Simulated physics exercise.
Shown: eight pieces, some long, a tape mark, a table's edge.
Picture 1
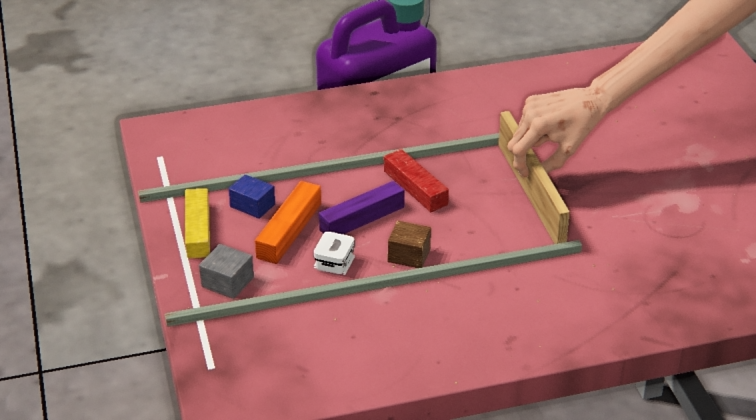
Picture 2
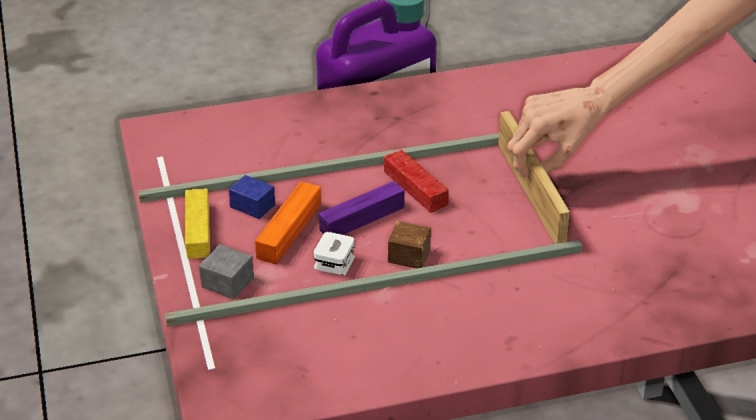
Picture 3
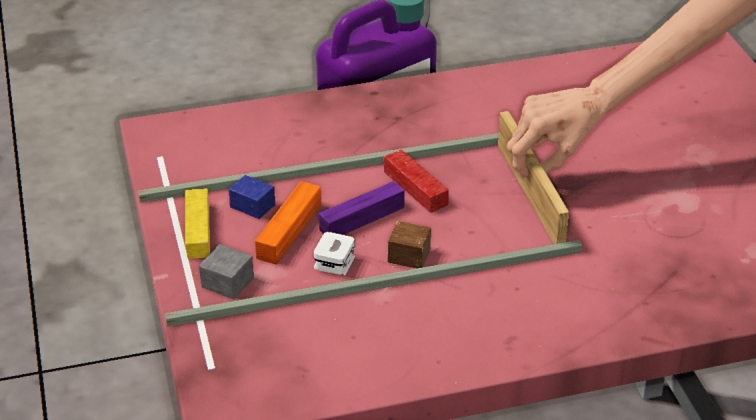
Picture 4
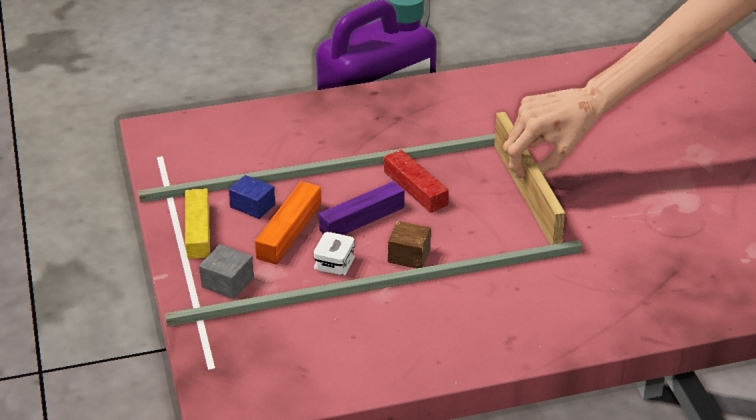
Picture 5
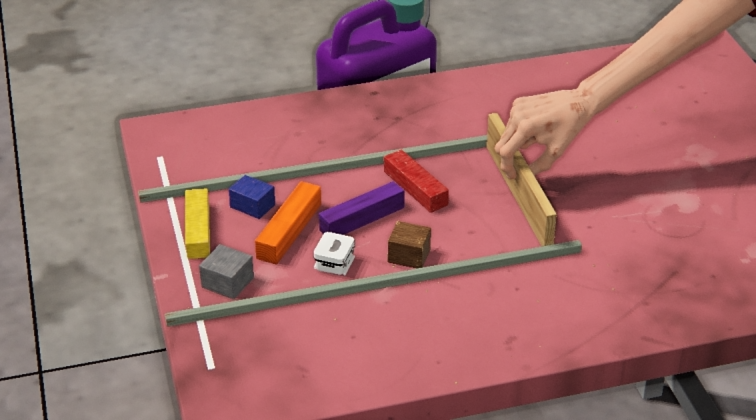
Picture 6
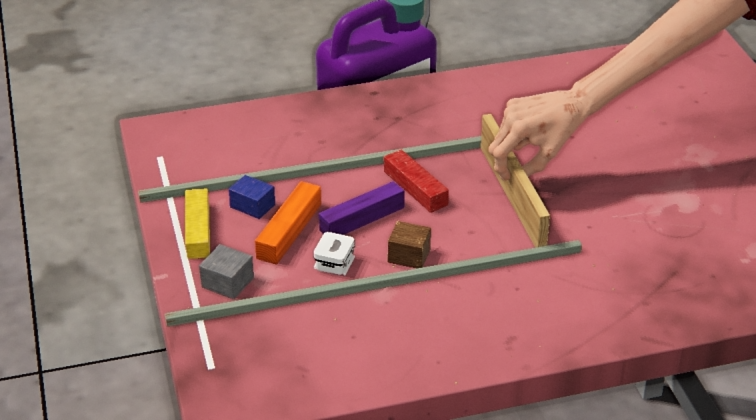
In the video, a hand holds a wooden board upright between two rails on a red table and slides it slightly left toward several colored blocks and bars, which stay still near a white strip of tape.
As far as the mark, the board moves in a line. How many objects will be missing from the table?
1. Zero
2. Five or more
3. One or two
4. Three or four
2, five or more.
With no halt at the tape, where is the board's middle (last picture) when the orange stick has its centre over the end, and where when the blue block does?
The middle sits near (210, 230) for the first and near (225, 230) for the other.
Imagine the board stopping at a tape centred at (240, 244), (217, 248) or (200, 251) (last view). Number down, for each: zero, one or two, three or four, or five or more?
Try 1 - one to two; try 2 - one to two; try 3 - five or over.
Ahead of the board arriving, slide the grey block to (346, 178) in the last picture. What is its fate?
Result: It comes off.
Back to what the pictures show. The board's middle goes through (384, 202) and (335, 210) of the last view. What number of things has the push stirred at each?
First 3 and then 6.
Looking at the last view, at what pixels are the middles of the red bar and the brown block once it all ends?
Around (165, 220) and around (176, 294).
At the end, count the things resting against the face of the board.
It ends up touching 3.
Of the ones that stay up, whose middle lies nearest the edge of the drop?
The white case is it.
Soon after, none off yet; yellow bar at rest near (198, 223); grey block at rest near (227, 272); blue block at rest near (252, 197).
In the end, the number that fall off is five or more; gone, purple stick, orange stick, blue block, grey block and yellow bar.
